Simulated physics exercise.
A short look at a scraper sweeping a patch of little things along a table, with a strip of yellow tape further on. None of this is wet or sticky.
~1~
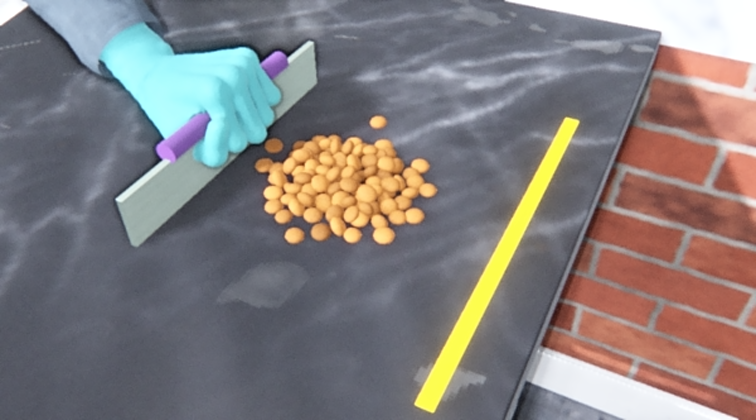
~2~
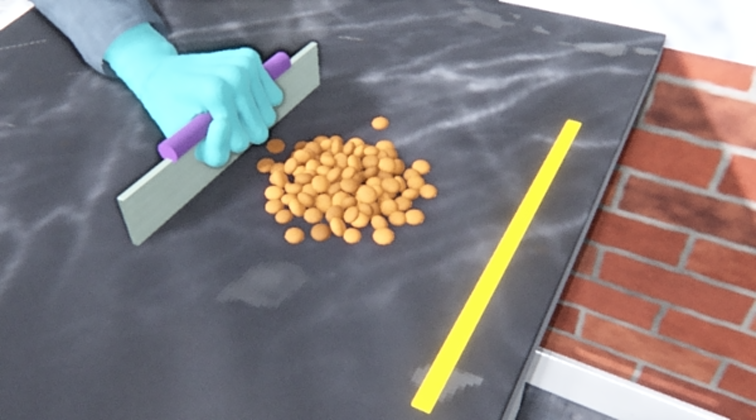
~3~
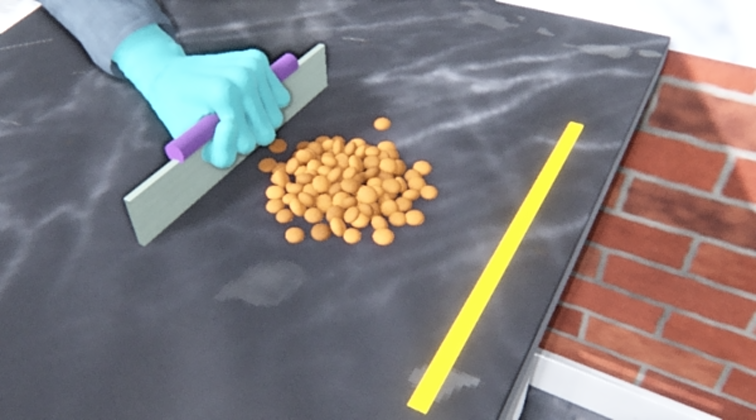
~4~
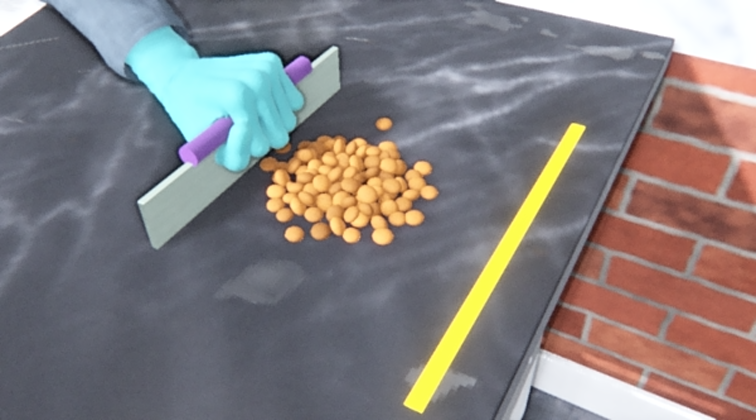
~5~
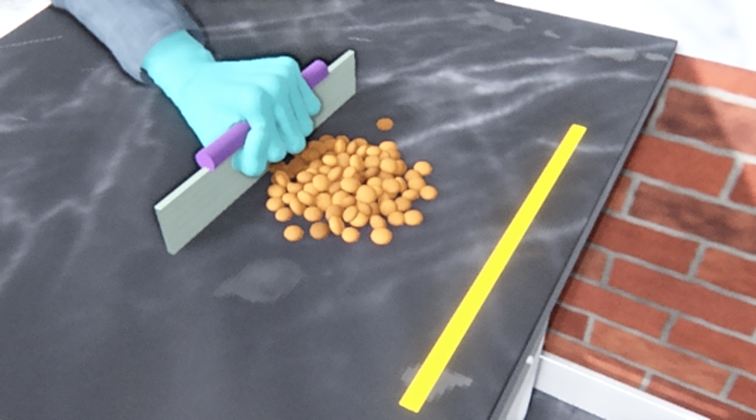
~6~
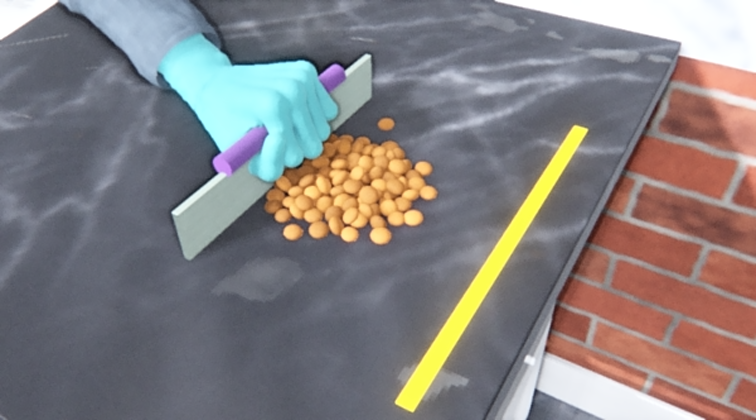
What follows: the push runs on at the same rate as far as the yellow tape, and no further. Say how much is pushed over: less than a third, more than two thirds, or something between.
Well, the heap ends up losing between one and two thirds of itself.
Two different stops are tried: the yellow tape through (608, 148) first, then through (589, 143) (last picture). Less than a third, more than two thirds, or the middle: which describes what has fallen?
The first position gives beyond two thirds, the second gives over two thirds.
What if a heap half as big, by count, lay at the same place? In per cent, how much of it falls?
Roughly 50 %.
Shortly afterwards, scraper still moving, near (400, 161); heap all on the table, its front near (503, 241).
Next, scraper stopped at the yellow tape; heap near half over the edge.
In the end, scraper stopped at the yellow tape; heap near half over the edge.
